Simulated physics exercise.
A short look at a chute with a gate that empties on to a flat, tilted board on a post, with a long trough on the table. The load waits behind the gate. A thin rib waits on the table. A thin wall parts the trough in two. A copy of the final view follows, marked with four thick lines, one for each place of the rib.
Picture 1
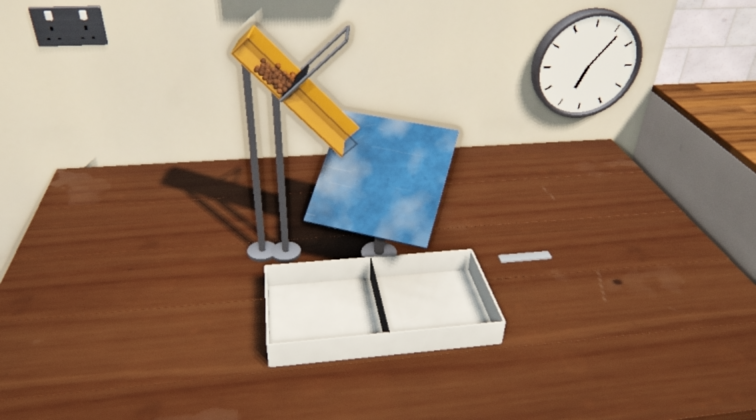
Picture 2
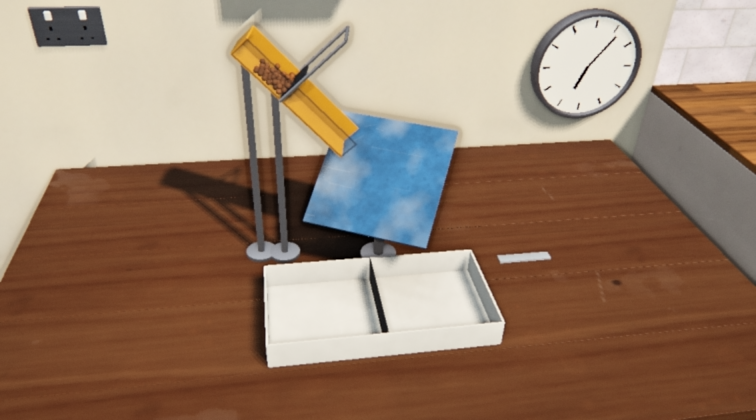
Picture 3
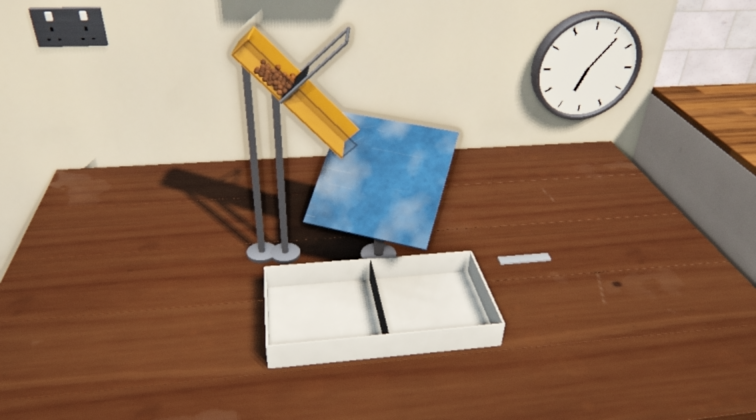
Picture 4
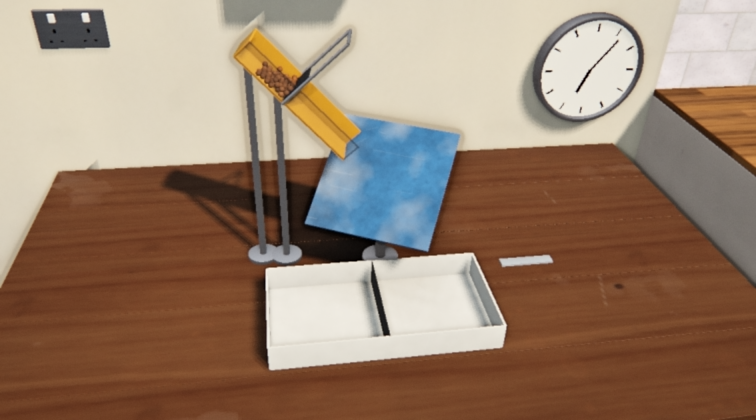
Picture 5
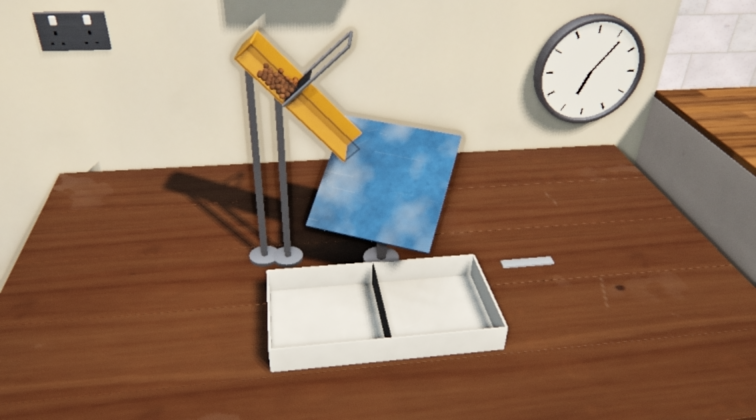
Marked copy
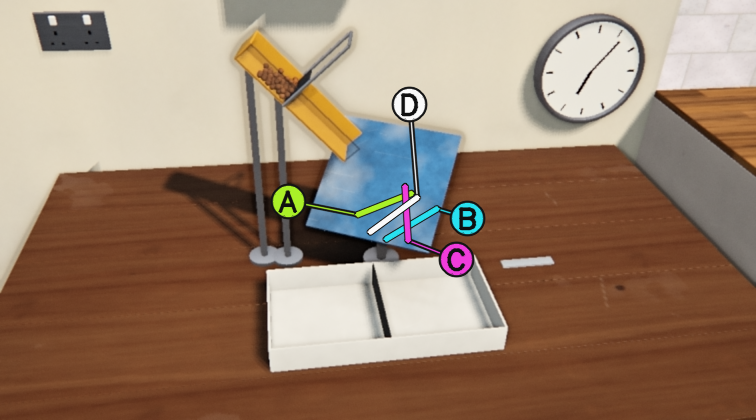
At first, a yellow chute on thin posts holds a clump of small brown balls behind a gate, above a tilted blue board and a white trough split by a dark wall. The gate stays shut and the balls stay put, while the whole view shifts only very slightly.
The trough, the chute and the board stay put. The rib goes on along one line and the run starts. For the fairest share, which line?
The answer is line C.
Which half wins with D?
More lands on the left.
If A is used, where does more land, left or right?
More lands on the left.
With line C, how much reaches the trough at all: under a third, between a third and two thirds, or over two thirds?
Line C gives over two thirds.
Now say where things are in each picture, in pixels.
In the first frame, load behind the gate (280, 76), cereal balls; lip of the chute (343, 149), sloping fairly steeply.
In the second frame, middle of the board (381, 175), tilted fairly steeply; middle of its low edge (363, 234); of its high edge (398, 120).
In the third frame, front corners of the trough (267, 346) and (504, 324); front end of its middle wall (389, 335); gate still shut (304, 75).
In the fourth frame, middle of the load (282, 80); lip (344, 152).
In the fifth frame, middle of the load (283, 81); lip (345, 154).
On the marked copy, line A from (411, 193) to (357, 214); line B from (437, 208) to (386, 239); line C from (405, 186) to (408, 240); line D from (417, 197) to (370, 232).
With A, of what is caught, the larger part in the left half, about a tenth in the right.
With B, of what is caught, almost all in the left half, about a tenth in the right.
With C, of what is caught, roughly half in the left half, roughly half in the right.
With D, of what is caught, almost all in the left half, about a tenth in the right.
